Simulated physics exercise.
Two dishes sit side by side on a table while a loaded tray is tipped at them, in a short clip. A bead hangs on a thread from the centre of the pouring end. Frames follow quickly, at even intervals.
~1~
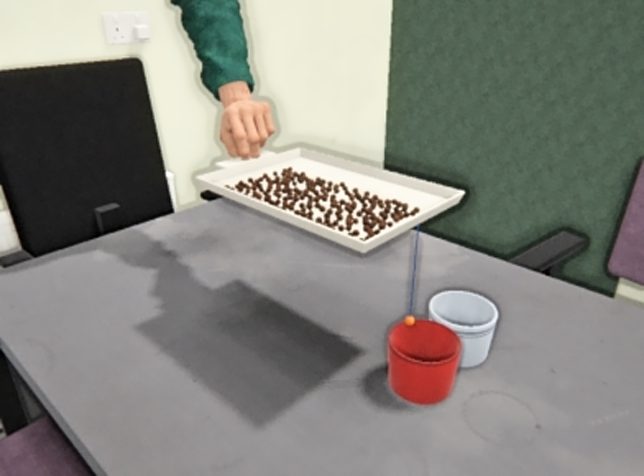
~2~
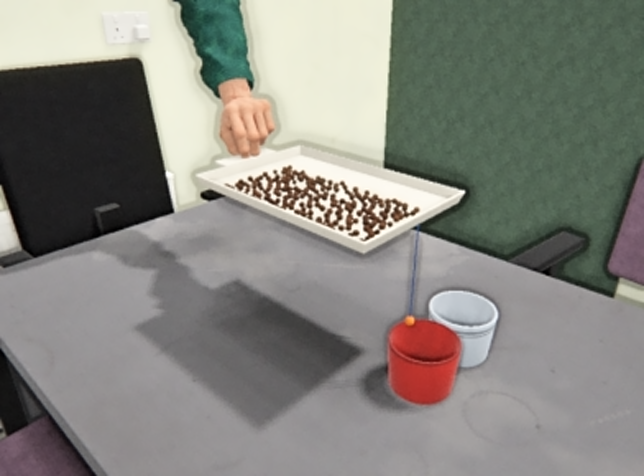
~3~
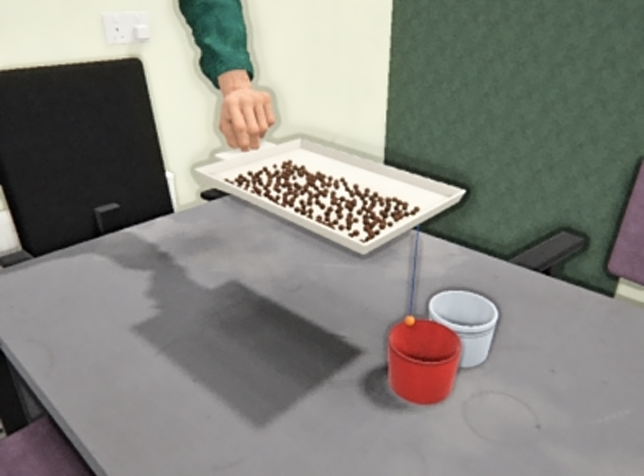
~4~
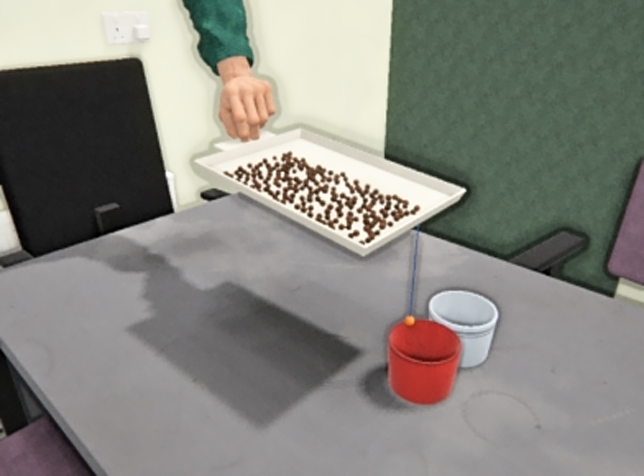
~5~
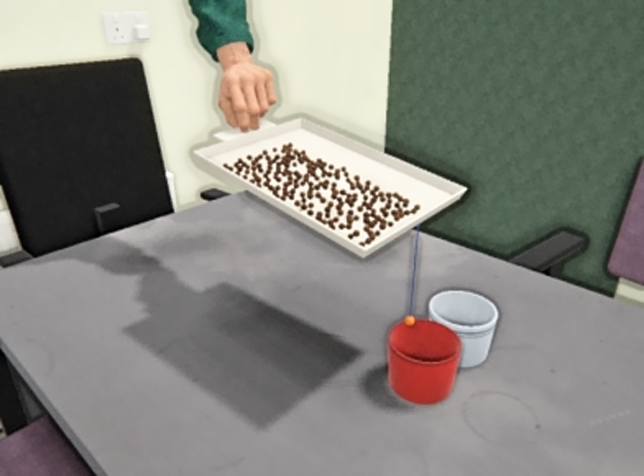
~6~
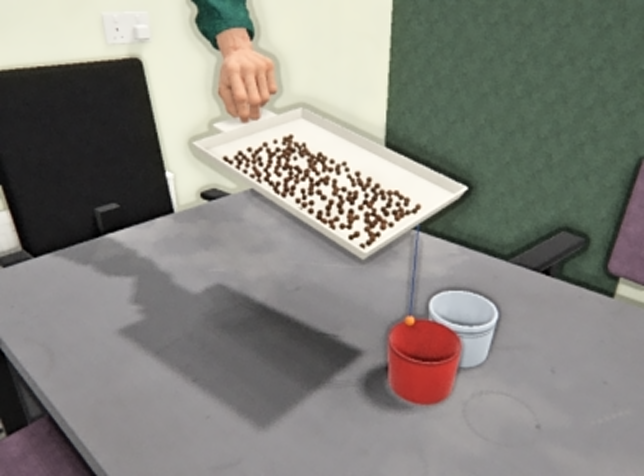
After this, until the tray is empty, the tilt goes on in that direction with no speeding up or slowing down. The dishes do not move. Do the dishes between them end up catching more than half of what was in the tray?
Catch falls short of half.
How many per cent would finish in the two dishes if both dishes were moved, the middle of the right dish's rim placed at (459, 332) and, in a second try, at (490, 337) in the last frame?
About 40 per cent, then about 10 per cent.
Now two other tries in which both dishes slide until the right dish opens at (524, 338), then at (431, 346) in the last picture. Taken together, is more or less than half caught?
First place: Short of half; second place: Beyond half.
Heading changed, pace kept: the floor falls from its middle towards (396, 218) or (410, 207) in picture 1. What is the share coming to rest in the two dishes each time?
Respectively close to 50 and 90 in a hundred.
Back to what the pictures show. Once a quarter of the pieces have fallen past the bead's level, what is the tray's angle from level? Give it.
Somewhere near 75 degrees, I'd say.
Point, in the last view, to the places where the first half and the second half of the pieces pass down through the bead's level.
First roughly (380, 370), then roughly (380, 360).
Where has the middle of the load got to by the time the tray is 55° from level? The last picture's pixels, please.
The middle of the pieces sits at roughly (362, 212).
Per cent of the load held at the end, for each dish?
The share is 10 per cent in the left dish and 0 per cent in the right dish.
Soon after the last picture, tray tipped steeply; nearly all on the tray; a stray few in the air.
A little later, tray tipped right over; a small part on the tray; a small part in the left dish; most outside both; a small part in the air.
Later still, tray tipped past a quarter turn; a small part in the left dish; nearly all outside both.
At rest, tray tipped past a quarter turn; a small part in the left dish; none in the right dish; nearly all outside both.
